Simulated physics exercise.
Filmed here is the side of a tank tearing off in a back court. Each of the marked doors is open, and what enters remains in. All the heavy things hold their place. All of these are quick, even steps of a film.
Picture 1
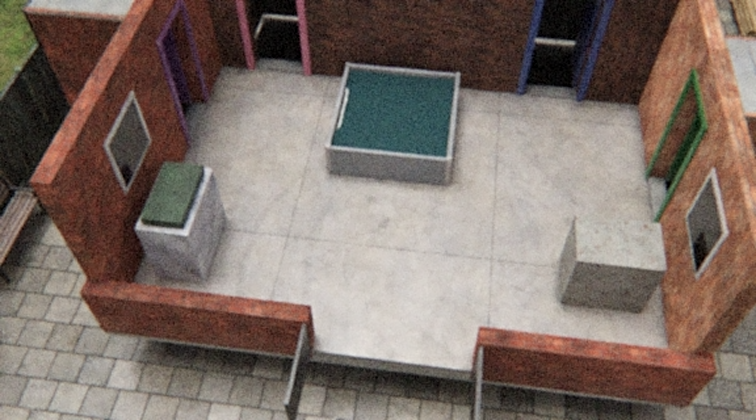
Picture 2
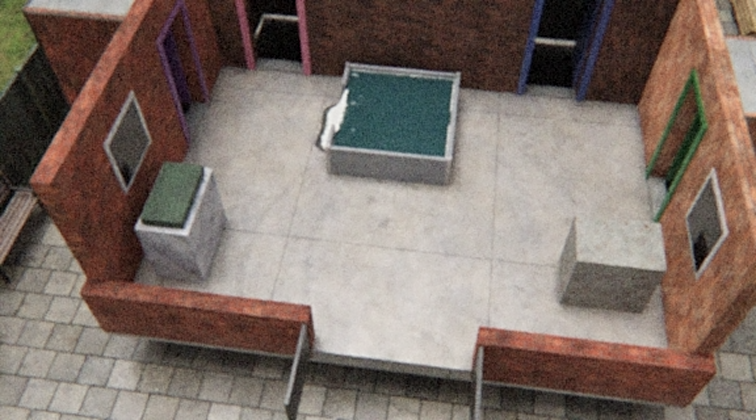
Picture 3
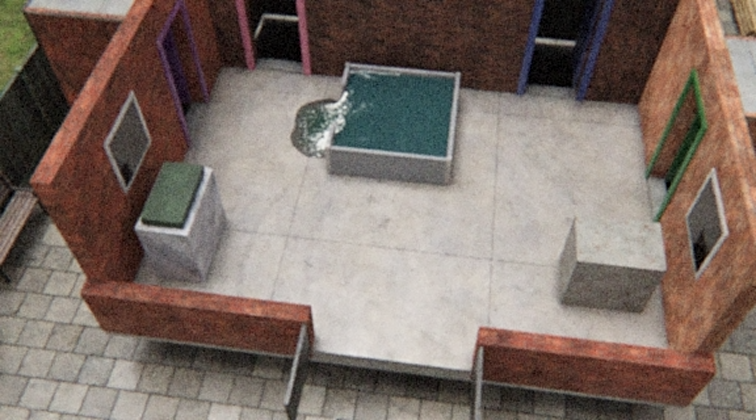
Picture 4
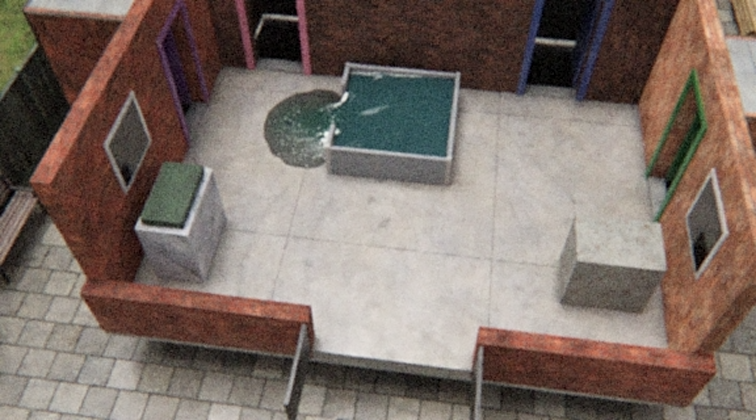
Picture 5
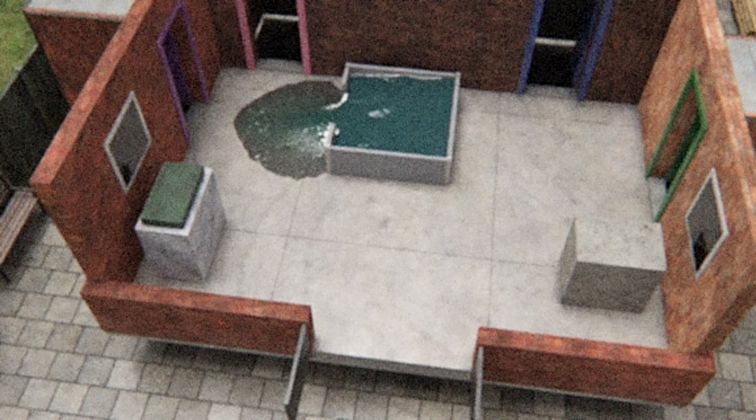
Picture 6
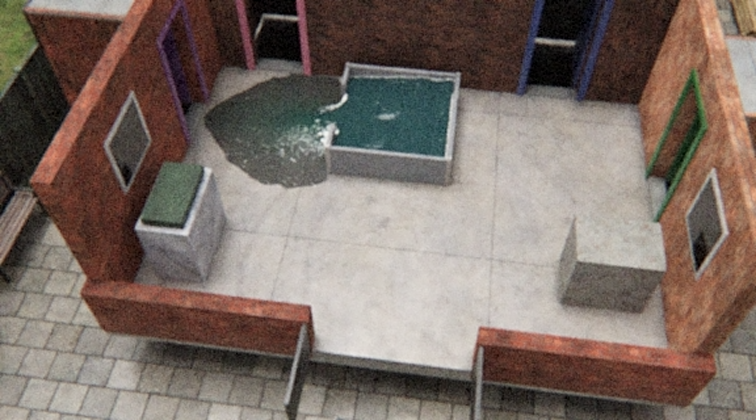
Water bursts through the left side of an open tank in a brick-walled courtyard, pouring out in a white, foaming rush and spreading leftward across the pale floor in a widening dark sheet.
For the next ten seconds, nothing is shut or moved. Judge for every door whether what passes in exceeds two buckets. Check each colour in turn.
Result: Green door: Little enough water; purple door: Too much water; blue door: Little enough water; pink door: Too much water.
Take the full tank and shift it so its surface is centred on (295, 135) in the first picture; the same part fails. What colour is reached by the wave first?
Observation: The one in purple.
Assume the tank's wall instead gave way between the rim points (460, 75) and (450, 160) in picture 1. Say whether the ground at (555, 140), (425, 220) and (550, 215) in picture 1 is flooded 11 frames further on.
Submerged, unwetted, submerged.
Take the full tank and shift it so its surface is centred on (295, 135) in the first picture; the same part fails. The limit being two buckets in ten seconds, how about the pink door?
Pink falls short.
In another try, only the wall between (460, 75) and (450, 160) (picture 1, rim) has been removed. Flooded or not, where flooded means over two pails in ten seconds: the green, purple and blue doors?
Door by door, the green door crosses the line, then the purple door comes up short, then the blue door crosses the line.
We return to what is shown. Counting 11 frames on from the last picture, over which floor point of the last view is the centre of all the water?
Somewhere around (343, 134) in the last view.
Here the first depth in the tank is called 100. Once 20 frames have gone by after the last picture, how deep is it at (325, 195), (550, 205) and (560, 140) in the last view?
Some 0, 0 and 0 in a hundred.
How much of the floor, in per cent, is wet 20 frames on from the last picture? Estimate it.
About 25 per cent.
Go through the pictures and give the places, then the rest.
In the first frame, still water in the open tank at (396, 113).
In the second frame, the front is at a hidden place, out from the gap at (341, 121).
In the third frame, the front is at (304, 110), out from the gap at (341, 123).
In the fourth frame, the front is at (269, 132), out from the gap at (341, 122).
In the fifth frame, the front is at (240, 121), out from the gap at (341, 122).
In the sixth frame, the front is at (211, 121), out from the gap at (341, 122).
A moment on, water covers 20 % of the floor; the green door not reached, the purple door over two buckets in, the blue door not reached, the pink door wet at the sill, nothing in.
Next, water covers 20 % of the floor; the green door not reached, the purple door far over two buckets in, the blue door not reached, the pink door under two buckets in.
Then, water covers 25 % of the floor; the green door not reached, the purple door far over two buckets in, the blue door not reached, the pink door over two buckets in.
Later, water covers 50 % of the floor; the green door not reached, the purple door far over two buckets in, the blue door not reached, the pink door over two buckets in.
In the end, water covers 70 % of the floor; the green door not reached, the purple door far over two buckets in, the blue door not reached, the pink door over two buckets in.
